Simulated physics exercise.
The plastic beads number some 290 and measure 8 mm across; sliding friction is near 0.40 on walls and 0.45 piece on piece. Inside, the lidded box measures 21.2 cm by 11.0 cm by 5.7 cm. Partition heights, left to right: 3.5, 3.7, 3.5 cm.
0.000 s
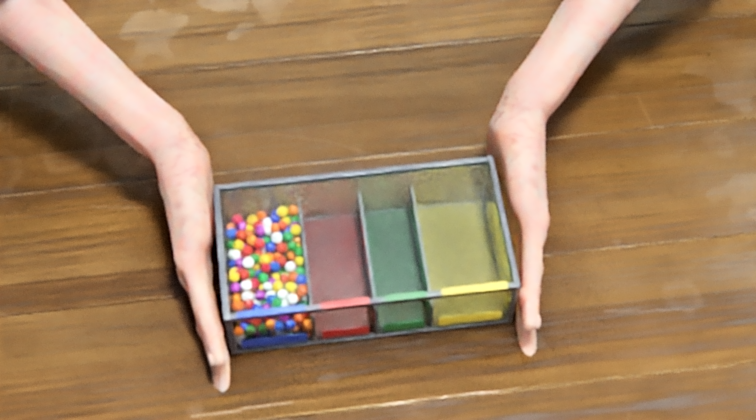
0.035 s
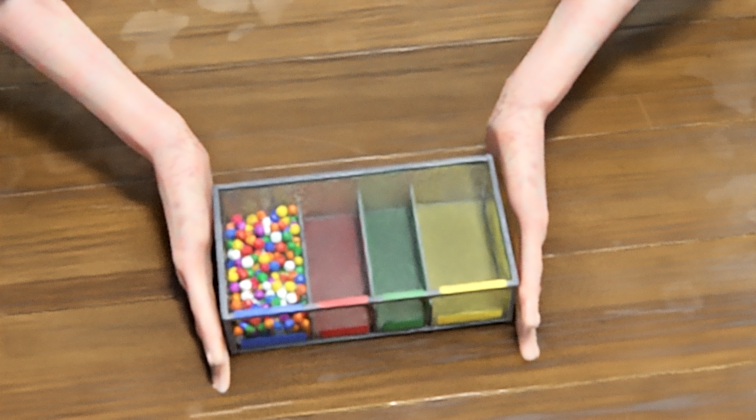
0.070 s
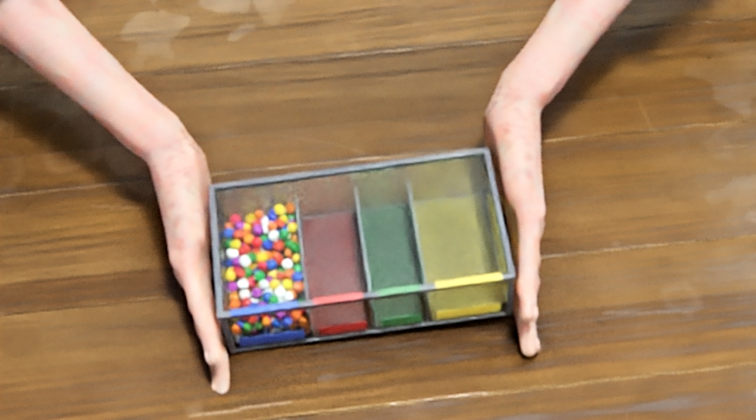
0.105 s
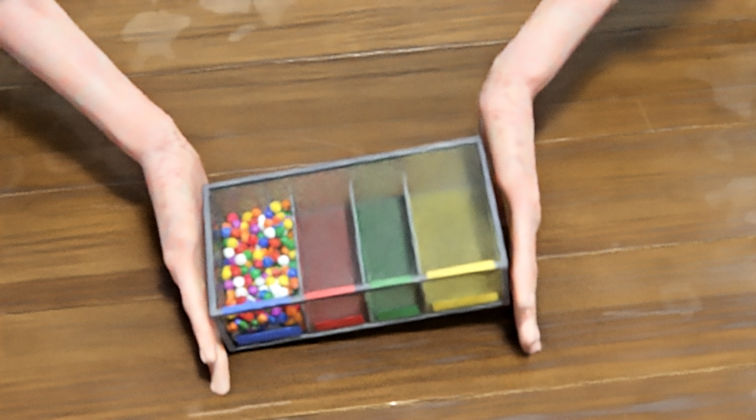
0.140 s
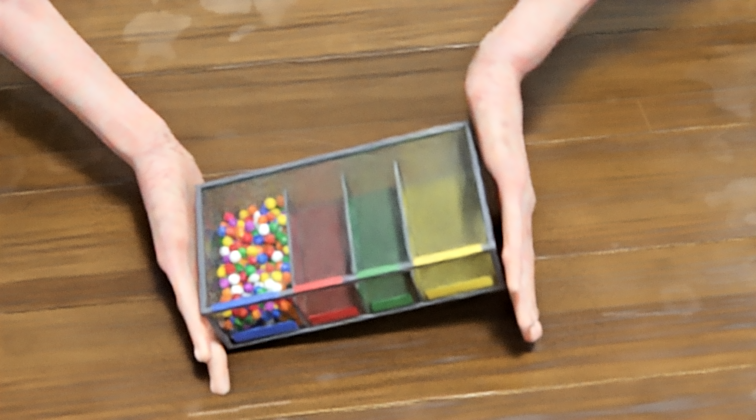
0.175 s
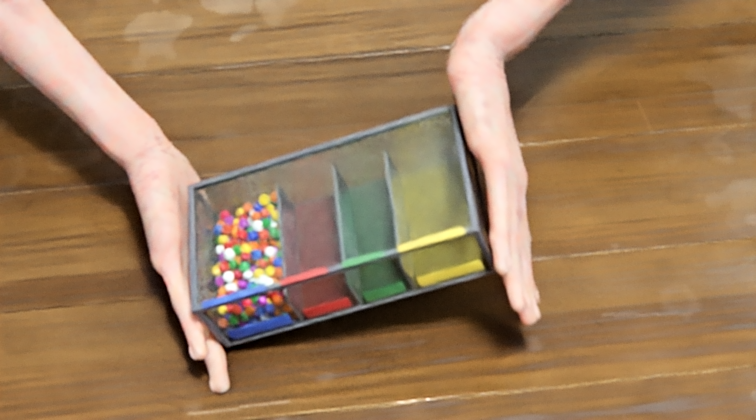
The clip opens on two hands holding a clear, four-section box above a wooden surface, with multicoloured beads filling the blue-marked section at left and the red, green and yellow sections empty. The hands then tilt the box, raising its right side increasingly while the beads stay in the left section.
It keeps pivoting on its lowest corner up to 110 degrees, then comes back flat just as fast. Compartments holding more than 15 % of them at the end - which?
Red no, blue yes, green no, yellow no.
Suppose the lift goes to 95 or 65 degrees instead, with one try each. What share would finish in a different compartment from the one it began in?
Roughly 0 percent, then roughly 0 percent.
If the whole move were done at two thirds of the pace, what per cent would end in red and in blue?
That gives red 0 percent and blue 100 percent.
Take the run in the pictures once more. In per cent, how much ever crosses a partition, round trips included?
The share comes out near 0 per cent.
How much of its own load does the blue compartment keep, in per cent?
That compartment keeps close to 100 per cent of its own pieces.
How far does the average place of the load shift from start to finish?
Net shift: Approx. 0.5 cm.
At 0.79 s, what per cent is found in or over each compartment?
Red 0; blue 100; green 0; yellow 0.
After 0.79 s, tilt 110 degrees; blue 100 %.
After 1.19 s, tilt 48 degrees; blue 100 %.
Then, at 1.68 s, tilt 0 degrees; blue 100 %.
By 2.2 s all is still; red 0 %, blue 100 %, green 0 %, yellow 0 %.
